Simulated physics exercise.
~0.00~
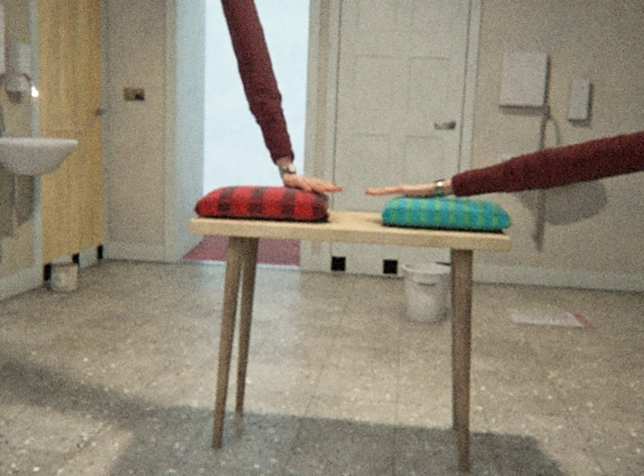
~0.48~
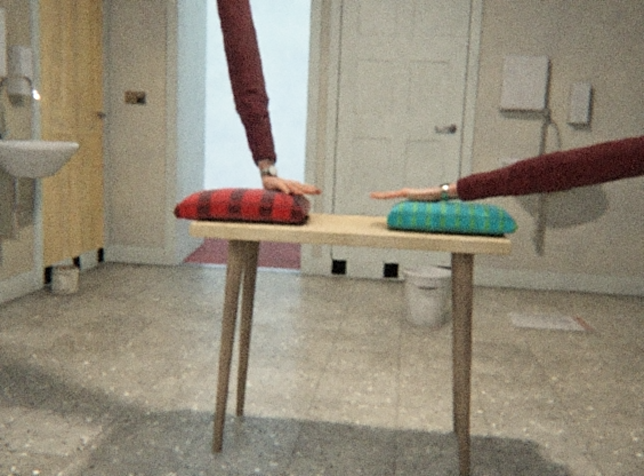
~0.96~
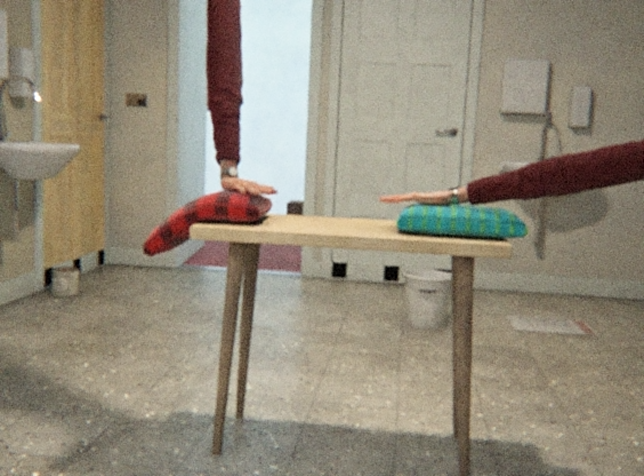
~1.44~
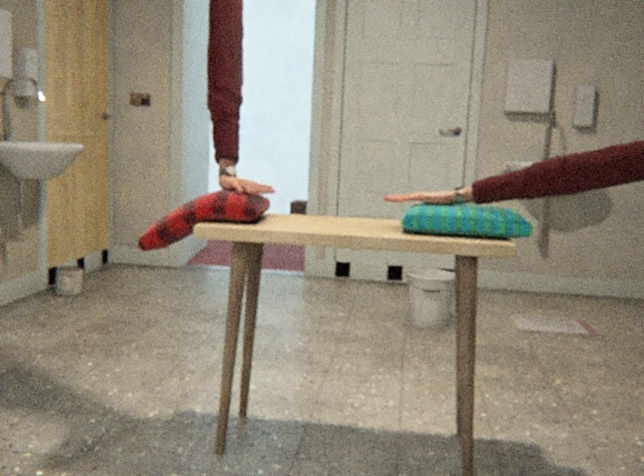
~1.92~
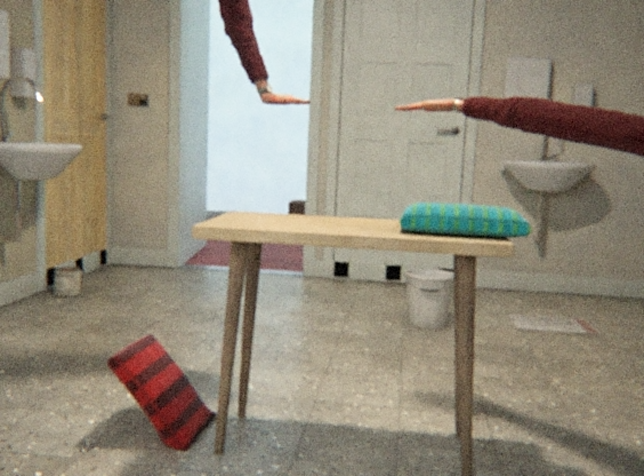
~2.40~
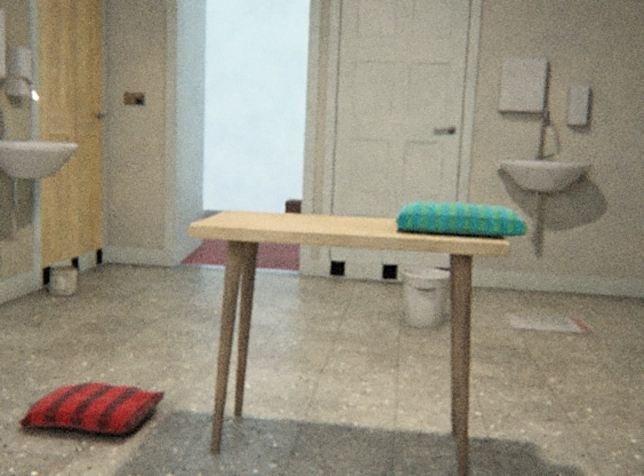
At the start, a red checked pillow and a turquoise folded blanket rest near opposite ends of a short wooden bench in a tiled washroom, with a hand in a dark red sleeve on each. The left hand slides the pillow leftward past the bench's edge, while the right hand moves the blanket slightly to the right. Soon the pillow's outer part droops over the left end. Both hands then lift away, and the pillow tips off and drops toward the floor. It ends lying flat on the floor at the left, while the blanket stays on the bench.
